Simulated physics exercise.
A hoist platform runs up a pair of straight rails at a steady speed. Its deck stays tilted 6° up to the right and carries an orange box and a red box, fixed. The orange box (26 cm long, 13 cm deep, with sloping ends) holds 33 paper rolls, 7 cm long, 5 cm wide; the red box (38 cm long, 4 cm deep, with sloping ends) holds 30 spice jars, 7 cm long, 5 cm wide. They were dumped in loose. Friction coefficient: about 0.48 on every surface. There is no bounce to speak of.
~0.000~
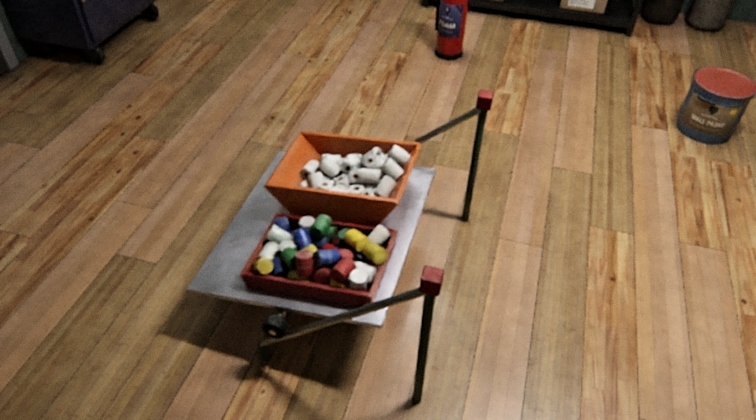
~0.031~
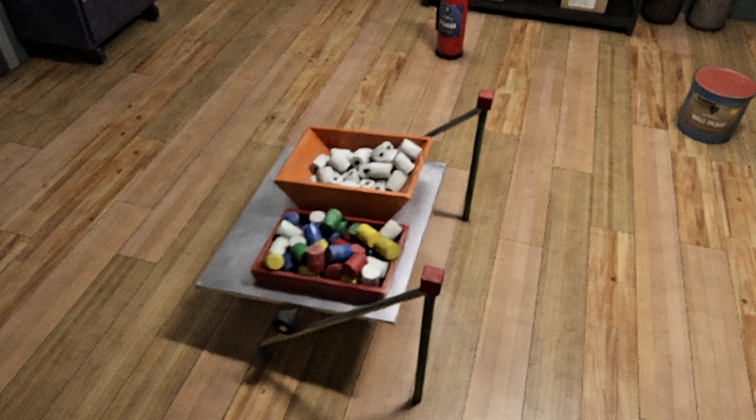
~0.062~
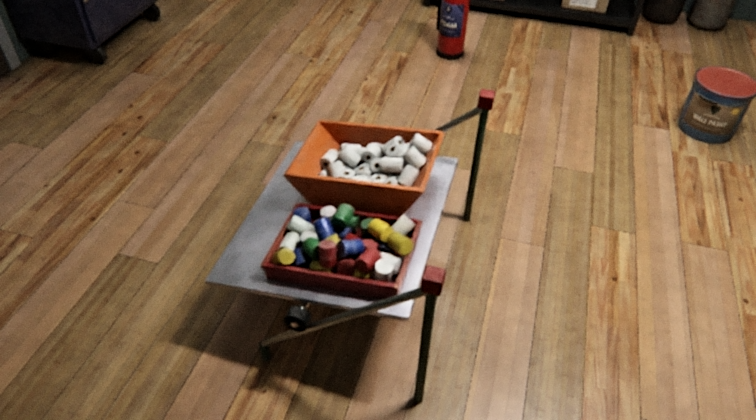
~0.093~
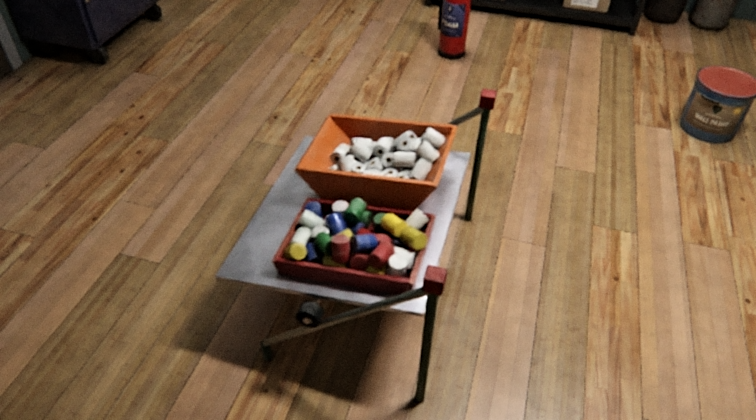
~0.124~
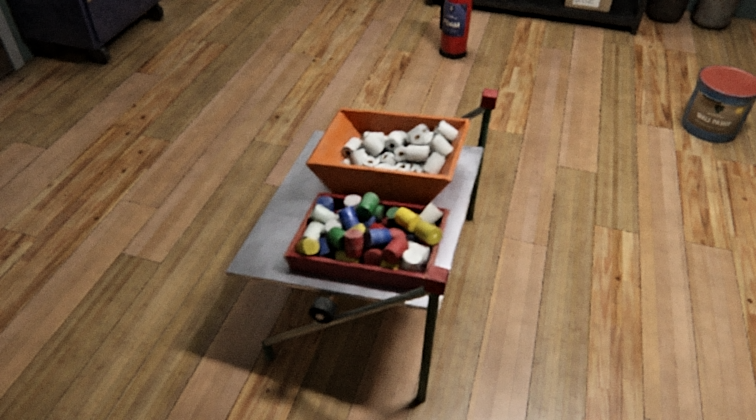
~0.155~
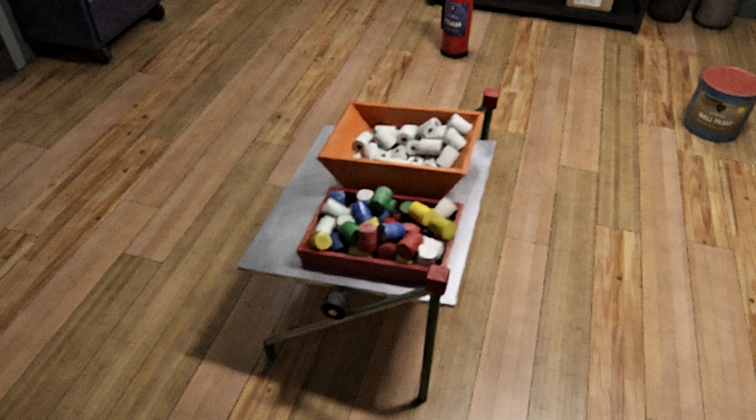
A platform carrying an orange box and a red box slides steadily up sloping rails rightward.
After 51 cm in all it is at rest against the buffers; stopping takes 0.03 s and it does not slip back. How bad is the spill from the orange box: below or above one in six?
Out of the orange box go fewer than one in six of the paper rolls.
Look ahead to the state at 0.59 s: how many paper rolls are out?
About 0.
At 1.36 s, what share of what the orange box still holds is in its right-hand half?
Some 60 per cent.
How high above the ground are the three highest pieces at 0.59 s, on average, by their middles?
About 78 cm.
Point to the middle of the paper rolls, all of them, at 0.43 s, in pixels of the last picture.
Around (499, 113).
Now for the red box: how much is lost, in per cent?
Lost: Red box 25 per cent.
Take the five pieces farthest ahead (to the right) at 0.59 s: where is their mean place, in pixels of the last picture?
At about (580, 224).
After 0.31 s, the buffers are touched.
After 0.43 s, orange box 33 in, 0 out and red box 27 in, 3 out.
After 0.59 s, orange box 33 in, 0 out and red box 24 in, 6 out.
After 0.81 s, orange box 32 in, 1 out and red box 23 in, 7 out.
Final count (at 1.36 s), orange box 32 in, 1 out and red box 23 in, 7 out. Asked share, 1 of 33, 3 per cent.
